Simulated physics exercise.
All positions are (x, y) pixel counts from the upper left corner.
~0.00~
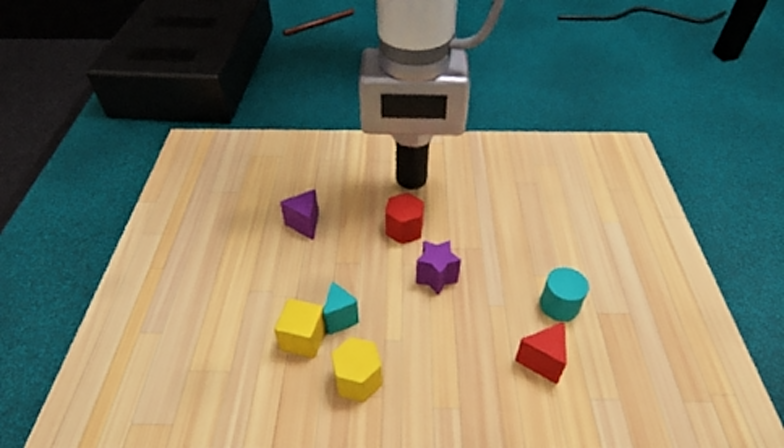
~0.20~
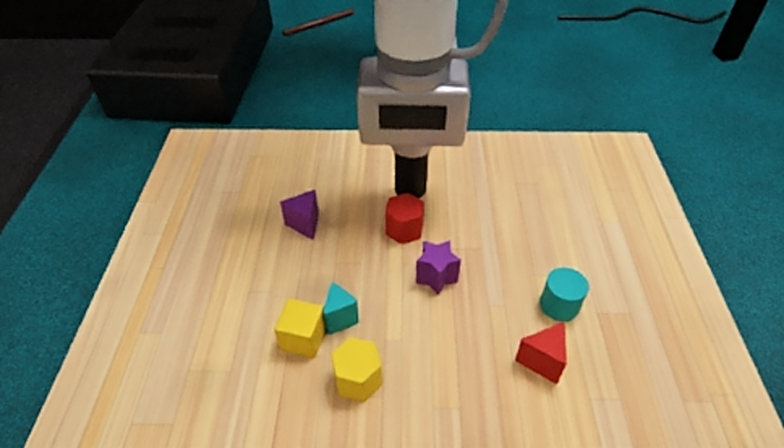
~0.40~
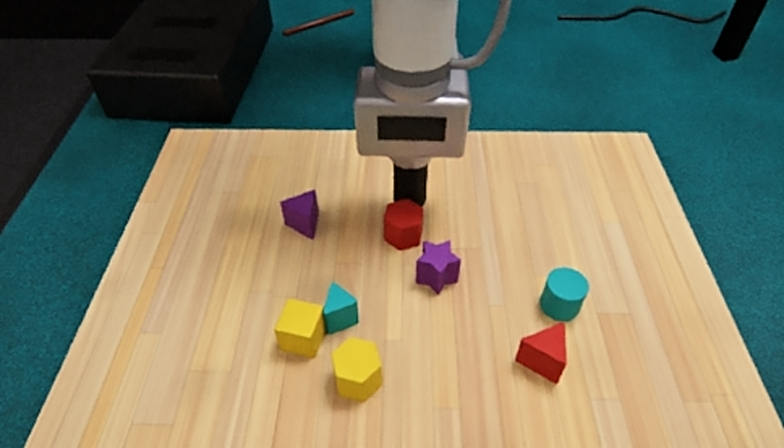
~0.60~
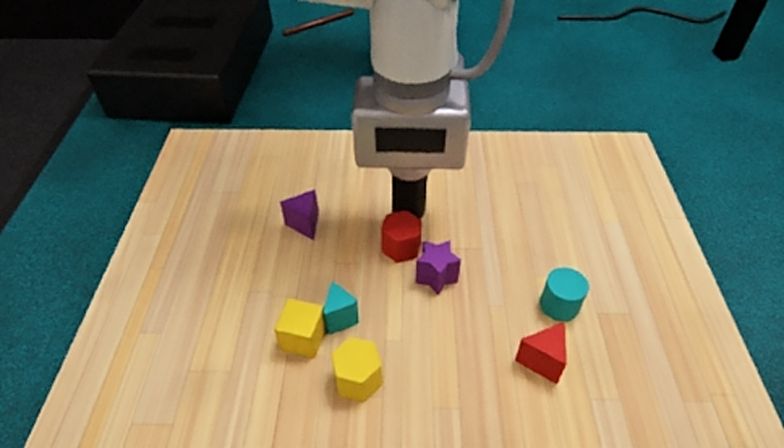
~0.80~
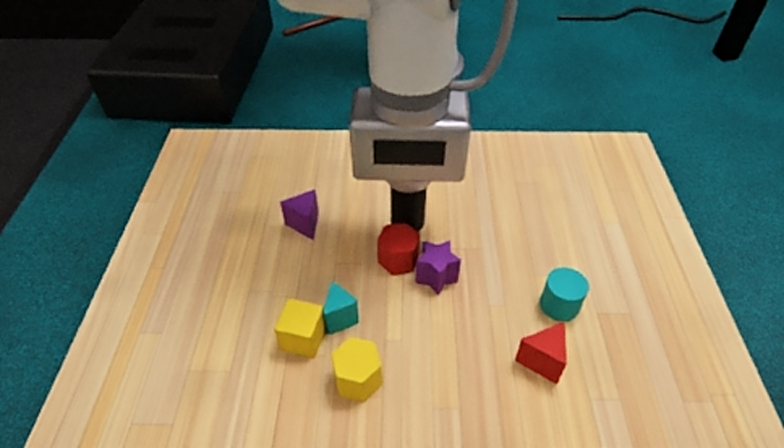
On a light wooden board with scattered coloured blocks, a robot arm lowered its black tip behind the red six-sided block, then pushed it slowly toward the viewer, beside the purple star.
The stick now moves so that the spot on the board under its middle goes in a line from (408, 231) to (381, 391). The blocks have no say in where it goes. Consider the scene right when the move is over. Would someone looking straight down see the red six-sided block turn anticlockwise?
No, that is not what happens.
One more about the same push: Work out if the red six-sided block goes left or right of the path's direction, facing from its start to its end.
Its sideways move is to the right.
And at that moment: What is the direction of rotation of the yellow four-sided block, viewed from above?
It goes anticlockwise.
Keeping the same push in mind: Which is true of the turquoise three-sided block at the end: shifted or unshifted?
The turquoise three-sided block will be pushed away from where it stands.
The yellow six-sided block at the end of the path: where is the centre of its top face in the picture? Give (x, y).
Final place: (334, 394).
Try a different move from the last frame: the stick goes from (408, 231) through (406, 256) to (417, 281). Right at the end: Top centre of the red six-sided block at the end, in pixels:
At the end it should sit near (387, 279).
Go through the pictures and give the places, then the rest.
Stick's lower end (412, 179); yellow four-sided block (299, 317); turquoise three-sided block (338, 298); yellow six-sided block (356, 359); red six-sided block (405, 207), in the first picture.
Stick (411, 189); blocks still, in the second picture.
Stick (410, 200); red six-sided block (404, 213), in the third picture.
Stick (409, 210); red six-sided block (402, 225), in the fourth picture.
Stick (408, 222); yellow four-sided block (299, 317); turquoise three-sided block (338, 298); yellow six-sided block (356, 359); red six-sided block (399, 237), in the fifth picture.
On the path given first. One third of the way, stick (398, 268); red six-sided block (377, 283), turned 30° clockwise.
Two thirds of the way, stick (389, 322); yellow four-sided block (289, 317), turned 20° anticlockwise; turquoise three-sided block (328, 312), turned 80° clockwise; yellow six-sided block (348, 375), turned 25° anticlockwise; red six-sided block (353, 332), turned 75° clockwise.
At the end, stick (381, 383); yellow four-sided block (289, 317), turned 20° anticlockwise; turquoise three-sided block (328, 312), turned 80° clockwise; yellow six-sided block (334, 394), turned 60° anticlockwise; red six-sided block (338, 347), turned 105° clockwise.
